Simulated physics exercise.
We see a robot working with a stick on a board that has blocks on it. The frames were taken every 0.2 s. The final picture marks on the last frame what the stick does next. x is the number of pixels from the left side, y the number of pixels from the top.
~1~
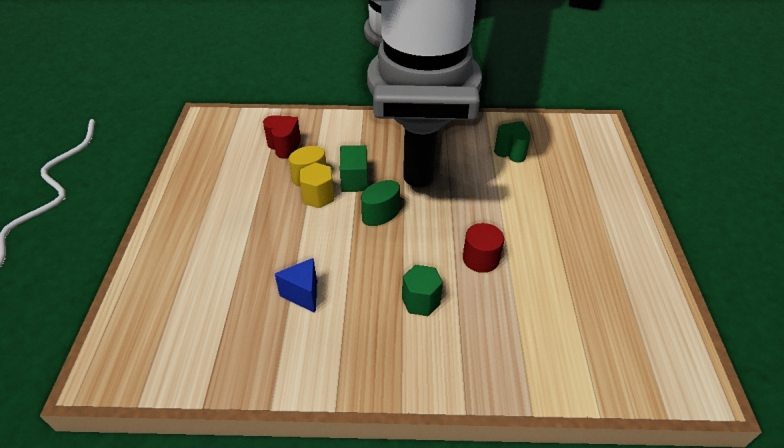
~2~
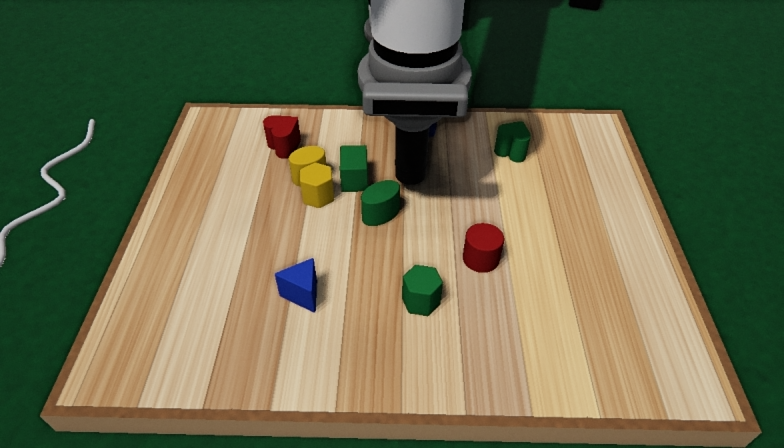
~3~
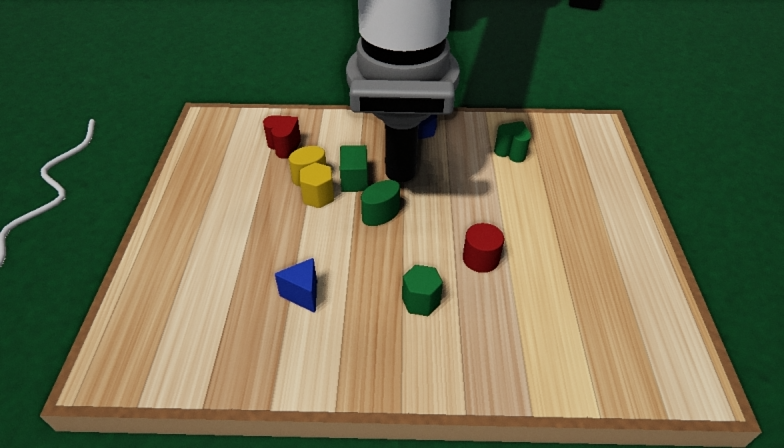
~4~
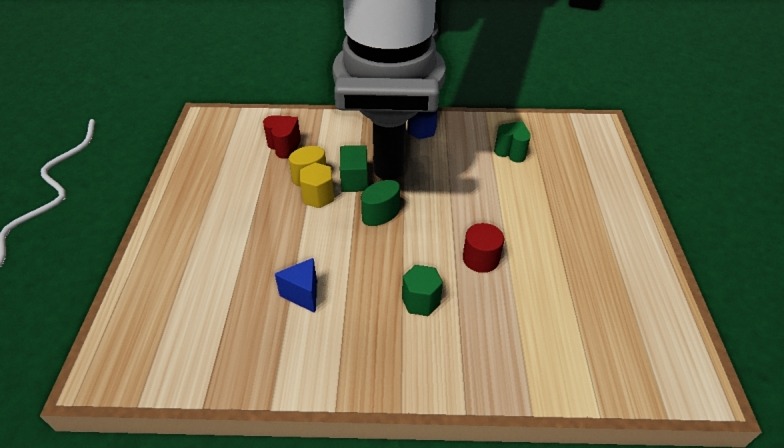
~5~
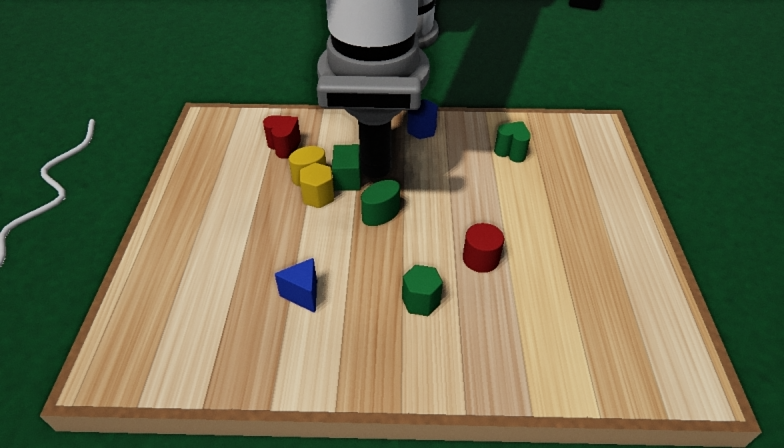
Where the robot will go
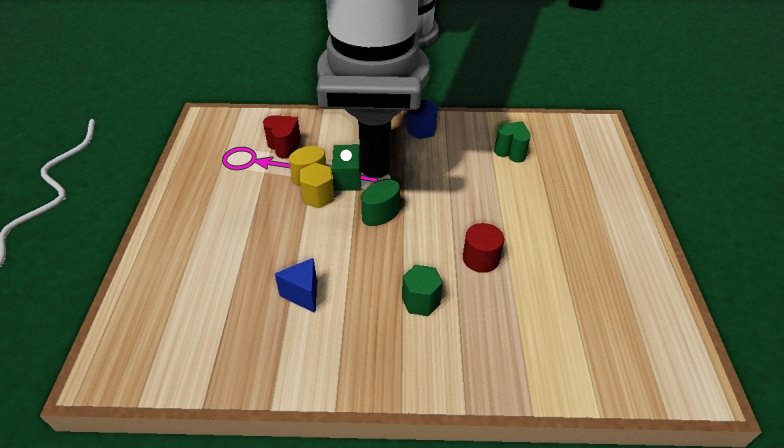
The clip shows a robot arm with a dark stick over a wooden board of red, yellow, green and blue blocks; the stick moves steadily left and nudges a green block slightly left, near the yellow ones.
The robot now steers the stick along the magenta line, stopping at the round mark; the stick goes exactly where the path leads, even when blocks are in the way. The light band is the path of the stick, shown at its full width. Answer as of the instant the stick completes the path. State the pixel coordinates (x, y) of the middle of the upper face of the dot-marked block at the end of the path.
Just about (204, 147).
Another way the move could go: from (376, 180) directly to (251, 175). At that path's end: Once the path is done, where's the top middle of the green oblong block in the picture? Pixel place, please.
It sits at (221, 145).
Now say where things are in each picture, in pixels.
In the first frame, lower end of the stick at (419, 178), tops of blocks, red heart at (281, 124), yellow oval block at (307, 154), yellow hexagonal block at (316, 173), green oblong block at (353, 156), green oval block at (381, 191).
In the second frame, stick at (411, 176), blocks as before.
In the third frame, stick at (401, 173), blocks as before.
In the fourth frame, stick at (389, 171), blocks as before.
In the fifth frame, stick at (376, 169), red heart at (281, 124), yellow oval block at (307, 154), yellow hexagonal block at (316, 173), green oblong block at (346, 155), green oval block at (381, 191).
The drawn path runs from (376, 180) to (239, 158); the dot is on the green oblong block.
What follows on the original path. One third of the way, stick at (328, 161); yellow oval block at (269, 154), turned 55° anticlockwise; yellow hexagonal block at (303, 175), turned 40° anticlockwise; green oblong block at (298, 147).
Two thirds of the way, stick at (281, 154); red heart at (275, 120), turned 35° clockwise; yellow oval block at (225, 159), turned 80° anticlockwise; yellow hexagonal block at (303, 175), turned 40° anticlockwise; green oblong block at (249, 145), turned 20° anticlockwise.
At the end, stick at (237, 148); red heart at (274, 119), turned 50° clockwise; yellow oval block at (196, 167), turned 120° anticlockwise; yellow hexagonal block at (303, 175), turned 40° anticlockwise; green oblong block at (204, 147), turned 60° anticlockwise; green oval block not moved.
